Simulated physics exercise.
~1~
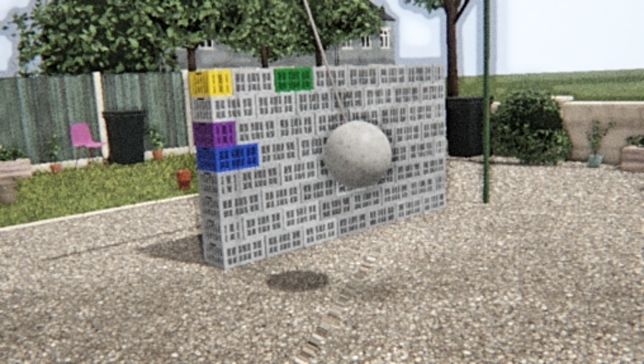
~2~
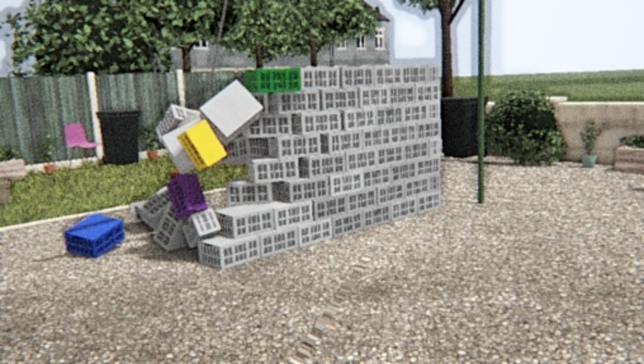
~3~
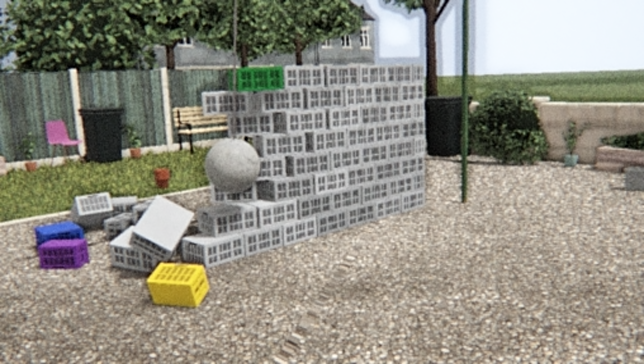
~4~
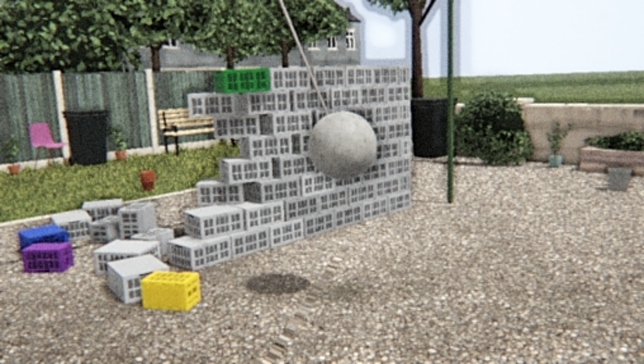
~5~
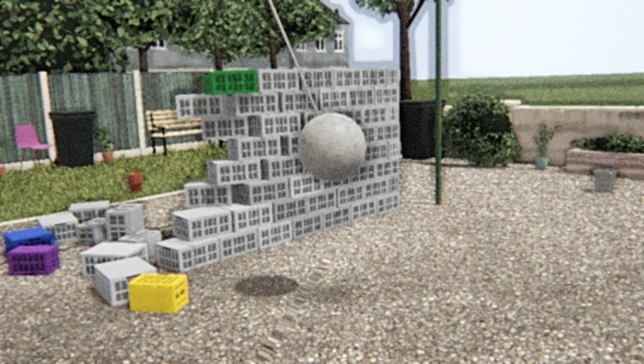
At the start, a round grey ball hangs on a line in front of a wall of grey crates, with yellow, purple and blue crates at the left end and a green one on top. The ball swings left and the wall's left end breaks apart, the yellow and purple crates tipping as the blue one lands on the gravel. The yellow crate drops to the ground while the ball swings back right. At the end, the ball hangs before the still-standing stepped wall, the green crate remains on top, and the fallen crates lie scattered at left.
